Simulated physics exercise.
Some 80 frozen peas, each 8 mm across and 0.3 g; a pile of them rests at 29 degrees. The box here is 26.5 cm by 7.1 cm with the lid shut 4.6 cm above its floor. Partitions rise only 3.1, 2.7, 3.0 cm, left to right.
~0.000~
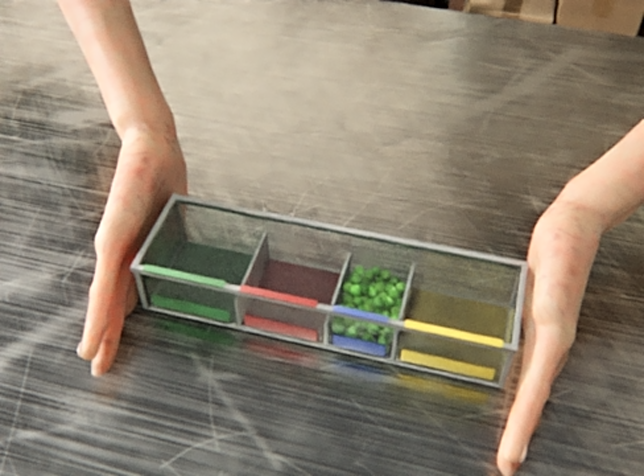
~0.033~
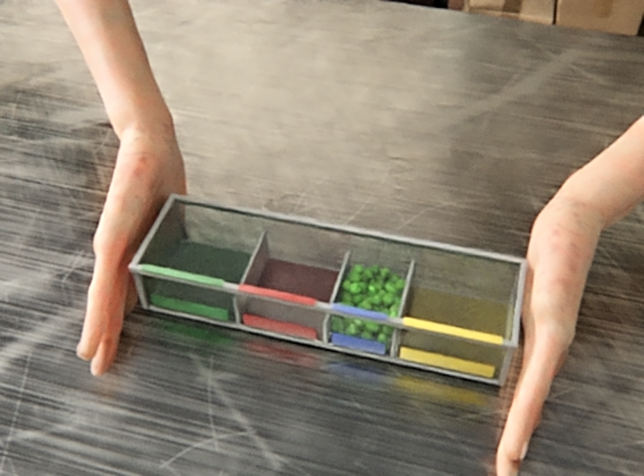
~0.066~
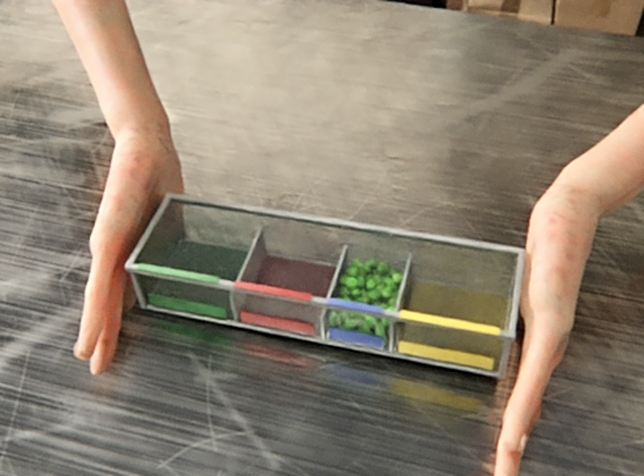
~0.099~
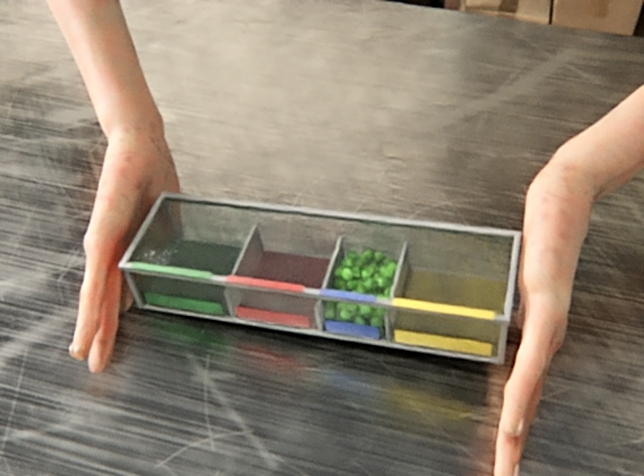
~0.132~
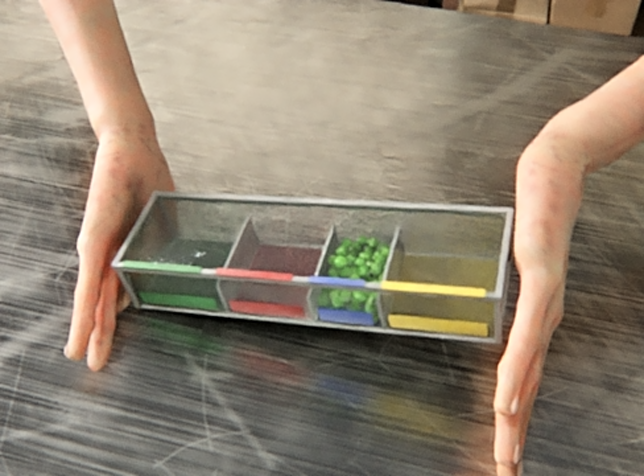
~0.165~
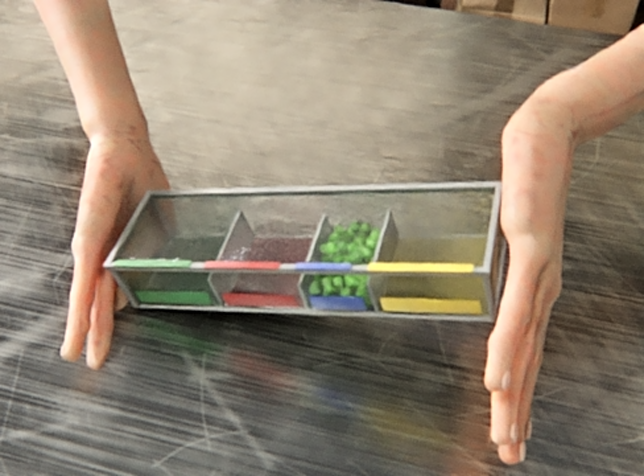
On a scratched metal tabletop, two hands hold the ends of a clear, lidded box with green, red, blue and yellow sections, green peas piled in the blue one. The hands tilt the box gradually, its right end rising and its left end lowest, while the peas stay in the blue section.
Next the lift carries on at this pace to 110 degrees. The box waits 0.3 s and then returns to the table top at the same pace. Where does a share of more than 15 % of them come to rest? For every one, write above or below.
Red below, blue below, green above, yellow below.
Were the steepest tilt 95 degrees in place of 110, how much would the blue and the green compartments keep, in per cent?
Shares: Blue 0 and green 75, in per cent.
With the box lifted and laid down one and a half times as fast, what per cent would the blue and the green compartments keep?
Final split: Blue = 5 %, green = 85 %.
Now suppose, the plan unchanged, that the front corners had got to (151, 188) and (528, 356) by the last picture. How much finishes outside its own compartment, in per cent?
Around 45 per cent, it would seem.
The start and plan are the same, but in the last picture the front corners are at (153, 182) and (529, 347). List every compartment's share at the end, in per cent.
Final shares, in per cent - red: 0, blue: 60, green: 0, yellow: 40.
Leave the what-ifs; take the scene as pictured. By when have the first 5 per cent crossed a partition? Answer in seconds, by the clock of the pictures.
It comes at roughly 0.70 s.
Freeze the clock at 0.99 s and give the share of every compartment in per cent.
The split is red at 30, blue at 5, green at 70 and yellow at 0 per cent.
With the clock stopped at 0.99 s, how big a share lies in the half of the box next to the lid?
Around 90 %.
Then, at 0.99 s, tilt 110 degrees; red 30 %, blue 5 %, green 70 %.
After 1.54 s, tilt 60 degrees; green 100 %.
After 2.14 s, tilt 0 degrees; green 100 %.
By 2.7 s all is still; red 0 %, blue 0 %, green 100 %, yellow 0 %.
